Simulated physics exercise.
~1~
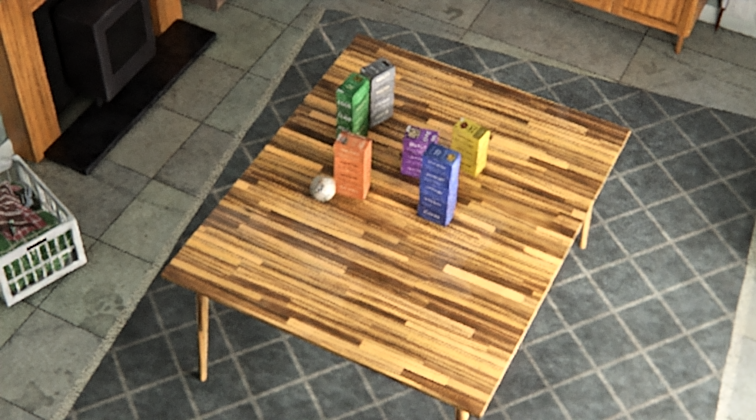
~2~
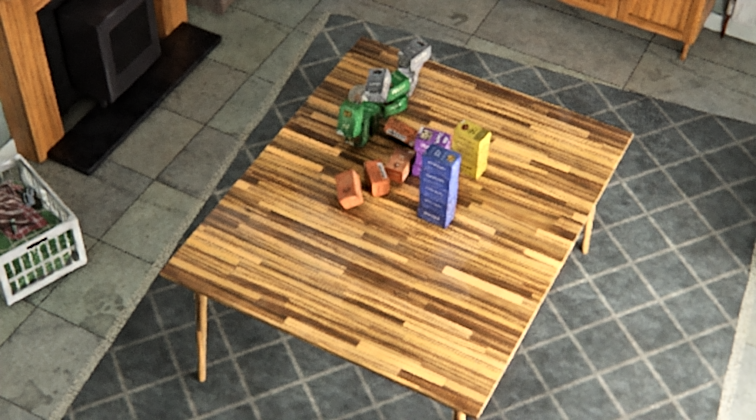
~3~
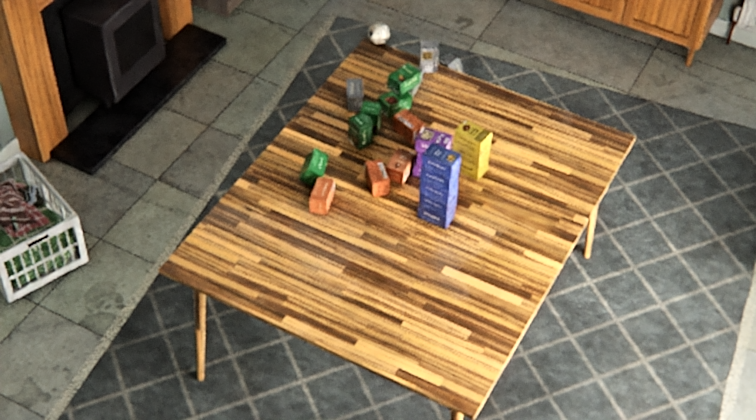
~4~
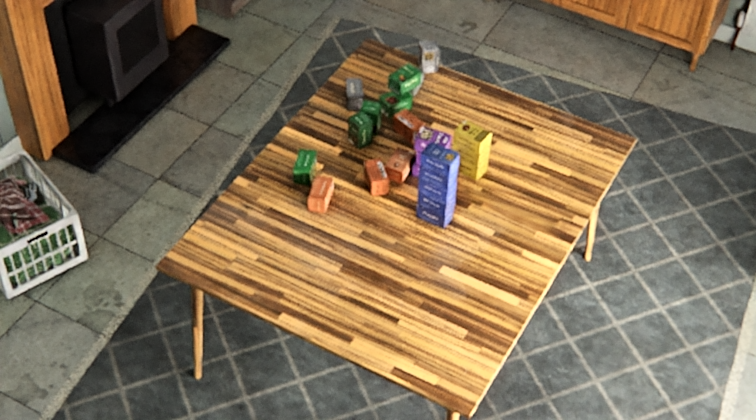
Pale stone ball rolling through stacked tea packets on a wooden table, toppling orange, green and grey while blue and yellow stay standing.
